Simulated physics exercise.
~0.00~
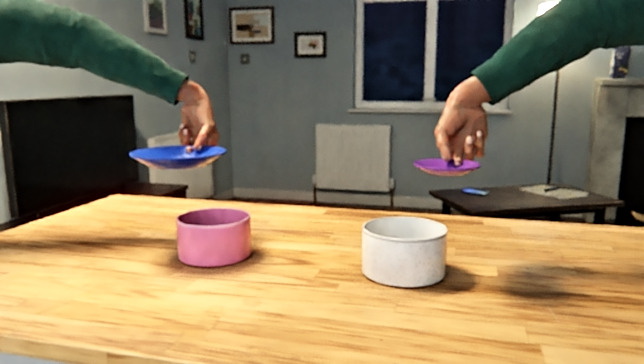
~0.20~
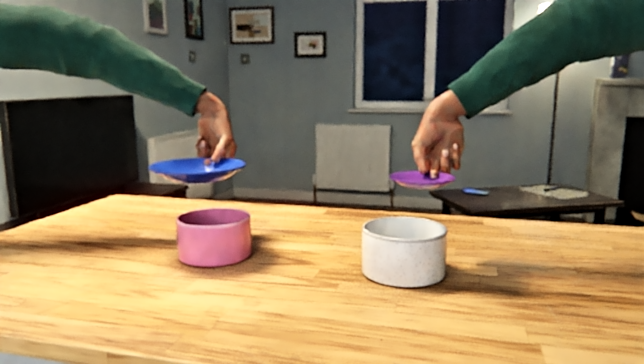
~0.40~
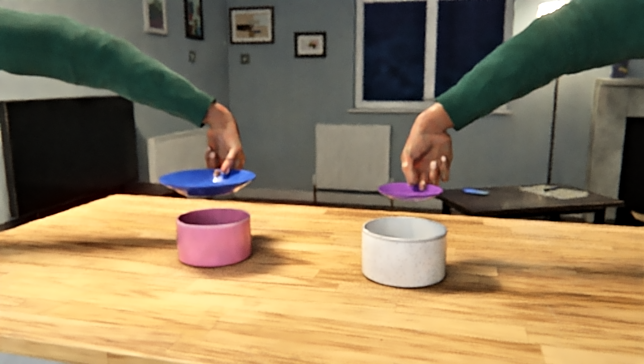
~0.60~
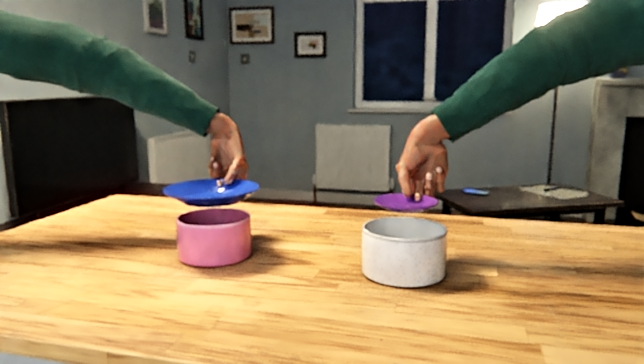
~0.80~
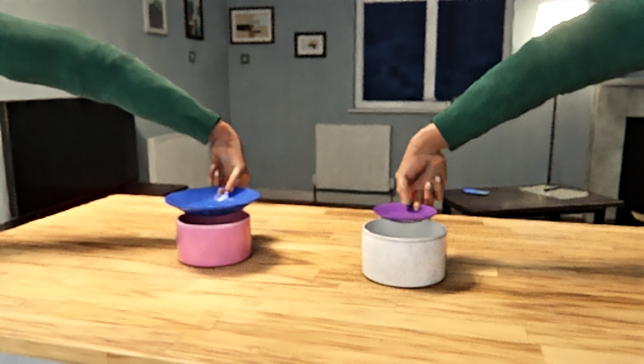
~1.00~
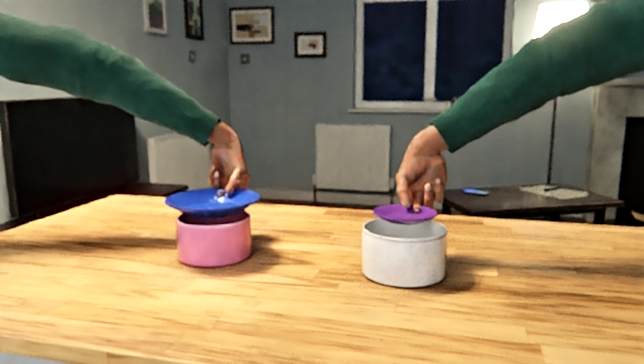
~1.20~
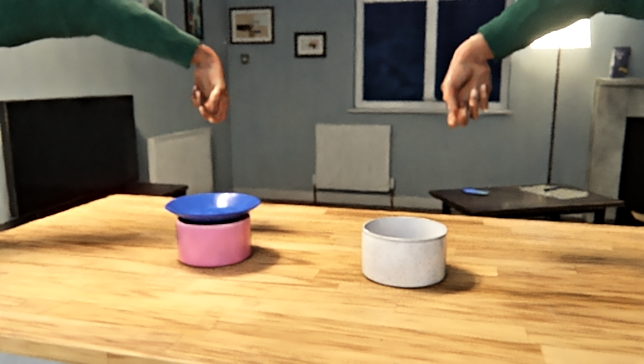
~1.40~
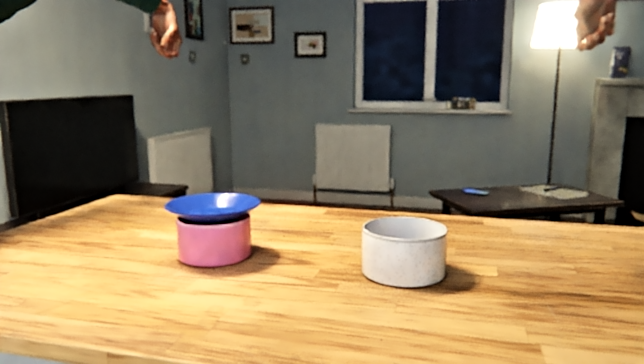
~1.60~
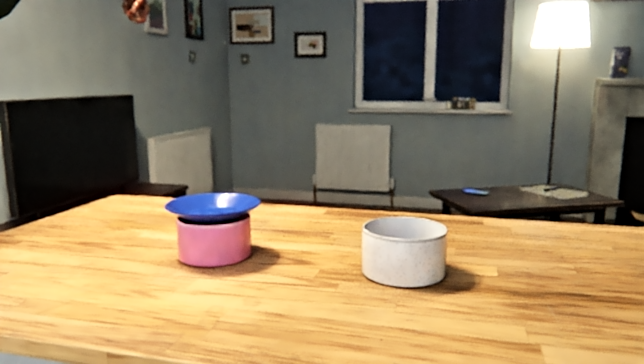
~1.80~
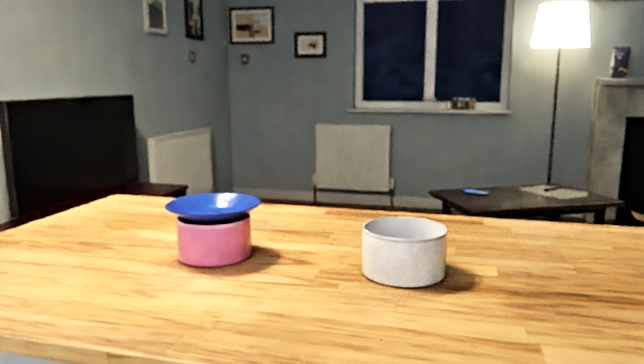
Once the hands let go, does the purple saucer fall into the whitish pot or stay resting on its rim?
The purple saucer slips past the rim and falls into the whitish pot, out of sight. Only the blue saucer stays up, resting on the pink pot like a lid.
